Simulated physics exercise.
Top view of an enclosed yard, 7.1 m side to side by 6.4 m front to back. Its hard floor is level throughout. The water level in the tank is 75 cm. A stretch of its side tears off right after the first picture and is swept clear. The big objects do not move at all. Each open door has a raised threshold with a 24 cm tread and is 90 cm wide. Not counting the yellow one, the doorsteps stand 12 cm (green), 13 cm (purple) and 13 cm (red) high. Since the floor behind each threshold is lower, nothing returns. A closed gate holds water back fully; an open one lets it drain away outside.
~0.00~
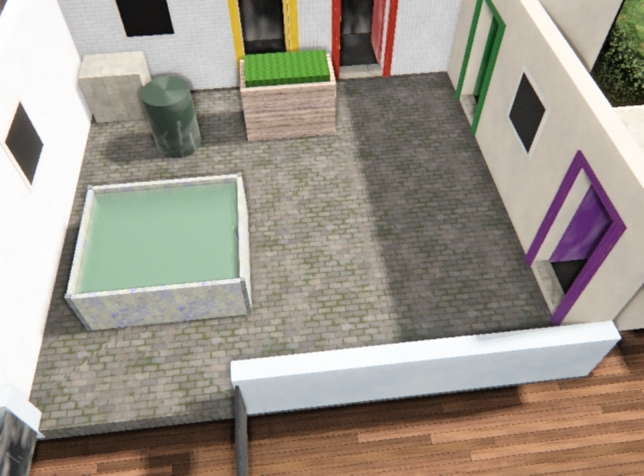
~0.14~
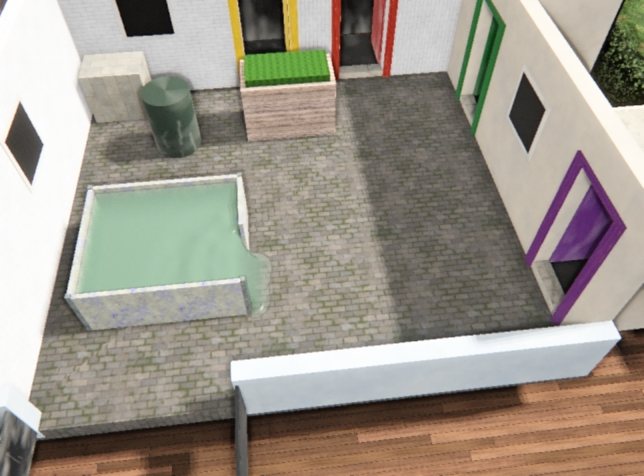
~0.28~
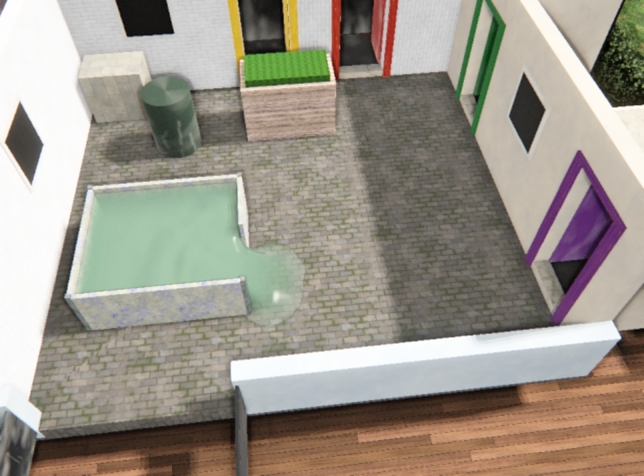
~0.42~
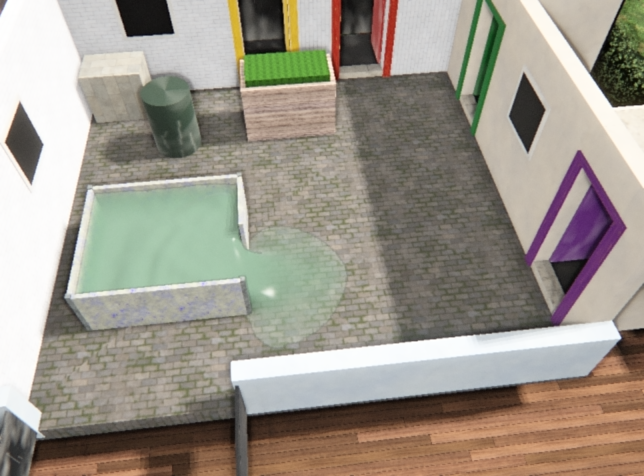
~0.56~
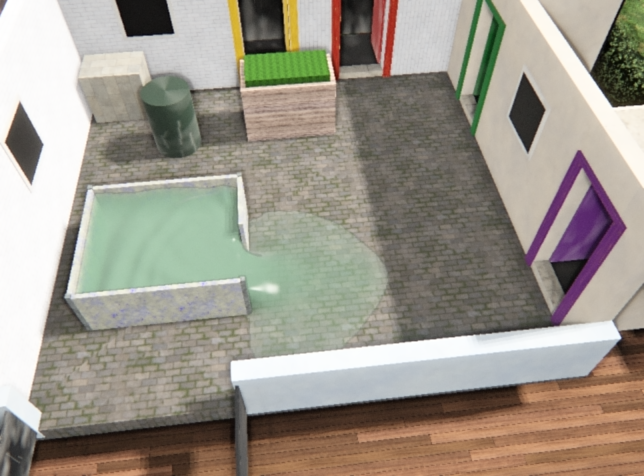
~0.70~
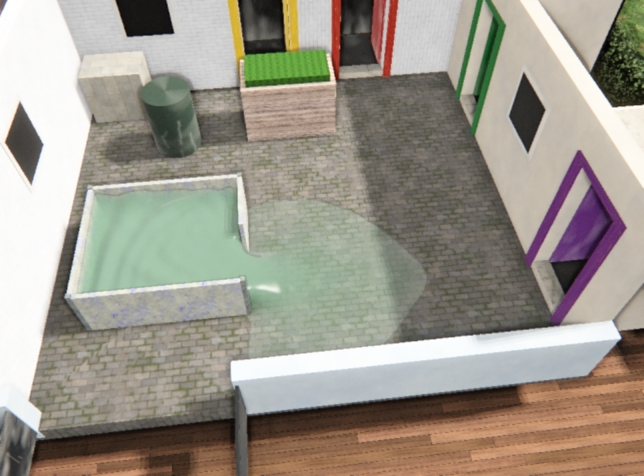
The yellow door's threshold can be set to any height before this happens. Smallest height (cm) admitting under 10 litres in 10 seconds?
Roughly 5 cm.
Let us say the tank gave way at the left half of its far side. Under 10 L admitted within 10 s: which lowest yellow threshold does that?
About 13.0 centimetres.
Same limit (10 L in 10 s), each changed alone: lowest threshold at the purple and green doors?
You'd want about 30 centimetres at purple and about 10.0 centimetres at green.
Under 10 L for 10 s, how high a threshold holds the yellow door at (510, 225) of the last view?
20 cm.
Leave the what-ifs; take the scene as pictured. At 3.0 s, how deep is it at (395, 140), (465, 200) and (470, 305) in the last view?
That's 2, 6 and 4 cm, in the order given.
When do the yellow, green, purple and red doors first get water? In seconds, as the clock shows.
So yellow sees it at 5.0 s, green at 2.6 s, purple at 1.2 s and red at 4.0 s.
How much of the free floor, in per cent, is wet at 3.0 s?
About 45 per cent.
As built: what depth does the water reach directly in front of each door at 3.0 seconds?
In cm: Yellow 0, green 9, purple 28, red 0.
After 1.4 s water covers 35 % of the floor, deepest (36 cm) near (264, 292); it has not reached the yellow door.
After 3.0 s water covers 45 % of the floor, deepest (34 cm) near (511, 322); it has not reached the yellow door.
After 10.0 s water covers 90 % of the floor, deepest (14 cm) near (445, 74); 8 cm at the yellow door, 0 litres in over its 17 cm threshold.
At the yellow door as built, the water arrived by 5.2 s and peaked near 9 cm at 8.2 s.
Run again over the same 10 s with other heights there, 12 litres in over 4.5 cm, 7 litres over 5.5 cm. The limit of 10 litres is kept from about 5 cm up.
